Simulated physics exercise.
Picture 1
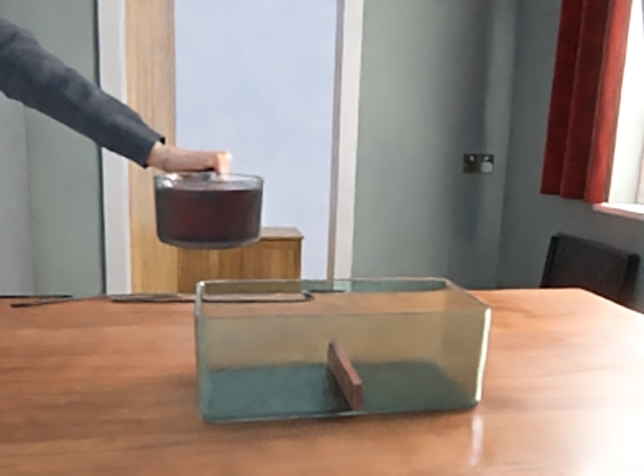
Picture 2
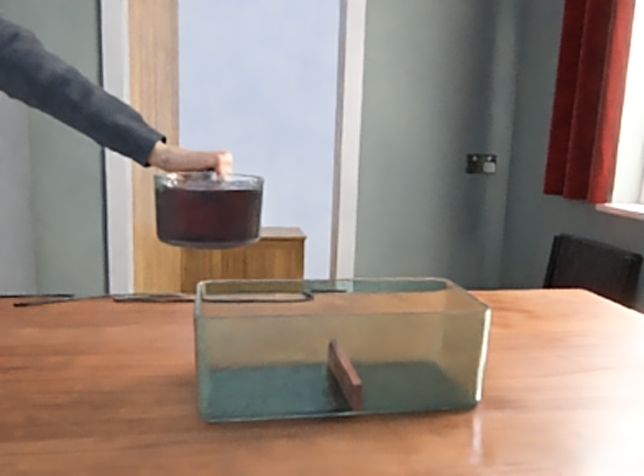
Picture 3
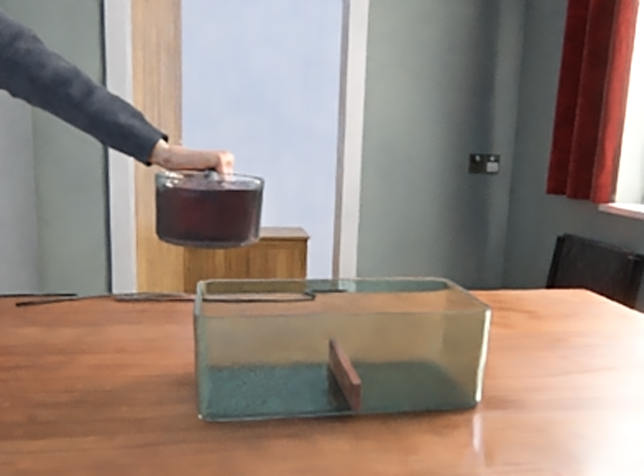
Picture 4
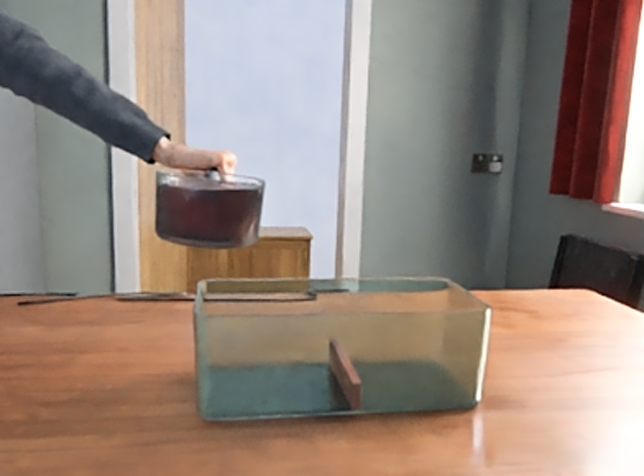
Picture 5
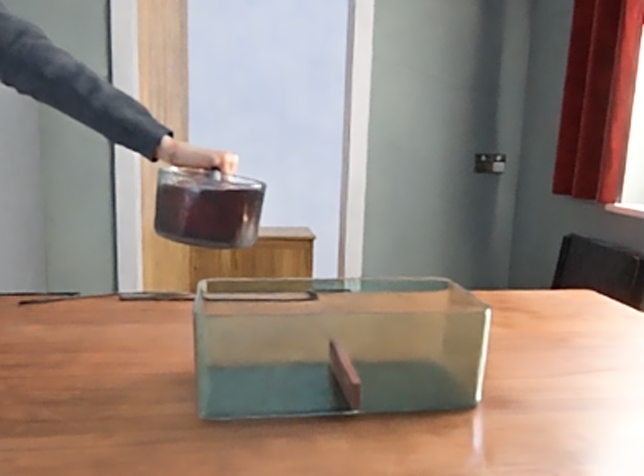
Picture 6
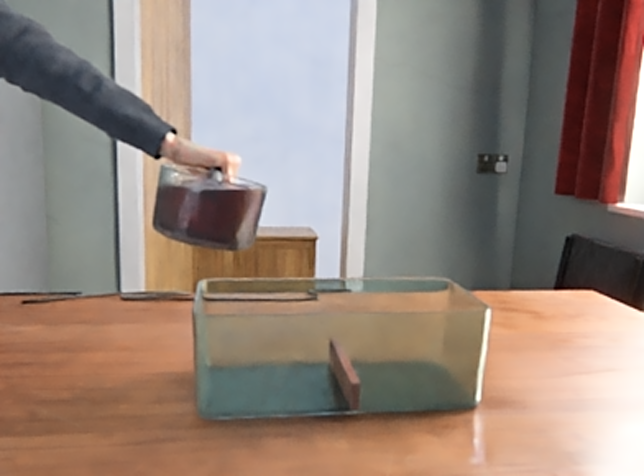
Above a long basin on a wooden table, a hand slightly tilts a saucepan rightward.
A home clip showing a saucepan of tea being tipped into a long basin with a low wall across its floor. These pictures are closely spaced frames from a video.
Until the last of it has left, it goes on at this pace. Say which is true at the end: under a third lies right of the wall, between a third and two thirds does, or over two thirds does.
Below a third.
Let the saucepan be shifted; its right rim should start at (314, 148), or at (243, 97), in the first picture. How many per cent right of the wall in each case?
First about 70, then 10 per cent.
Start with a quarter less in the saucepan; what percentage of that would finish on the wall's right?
5 per cent.
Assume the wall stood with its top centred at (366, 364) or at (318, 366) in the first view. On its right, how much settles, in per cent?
First try close to 15 percent, second try close to 45 percent.
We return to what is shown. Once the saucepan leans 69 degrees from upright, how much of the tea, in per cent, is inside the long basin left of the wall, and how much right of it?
Split: Left 15 per cent, right 0 per cent.
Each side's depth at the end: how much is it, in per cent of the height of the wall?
Once still, it is 70 % on the left and 10 % on the right.
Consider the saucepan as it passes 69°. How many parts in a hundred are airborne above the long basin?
Around 25 %.
A moment on, the tilt is 69° and 59 per cent is still to pour, 14 is left of the wall and 0 right of it.
Next, the tilt is 104° and 10 per cent is still to pour, 80 is left of the wall and 1 right of it.
Then the tilt is 108° and 0 per cent is still to pour, 93 is left of the wall and 6 right of it.
Later the tilt is 108° and 0 per cent is still to pour, 92 is left of the wall and 7 right of it.
In the end 92 per cent lies left of the wall, 7 right of it and 0 outside.
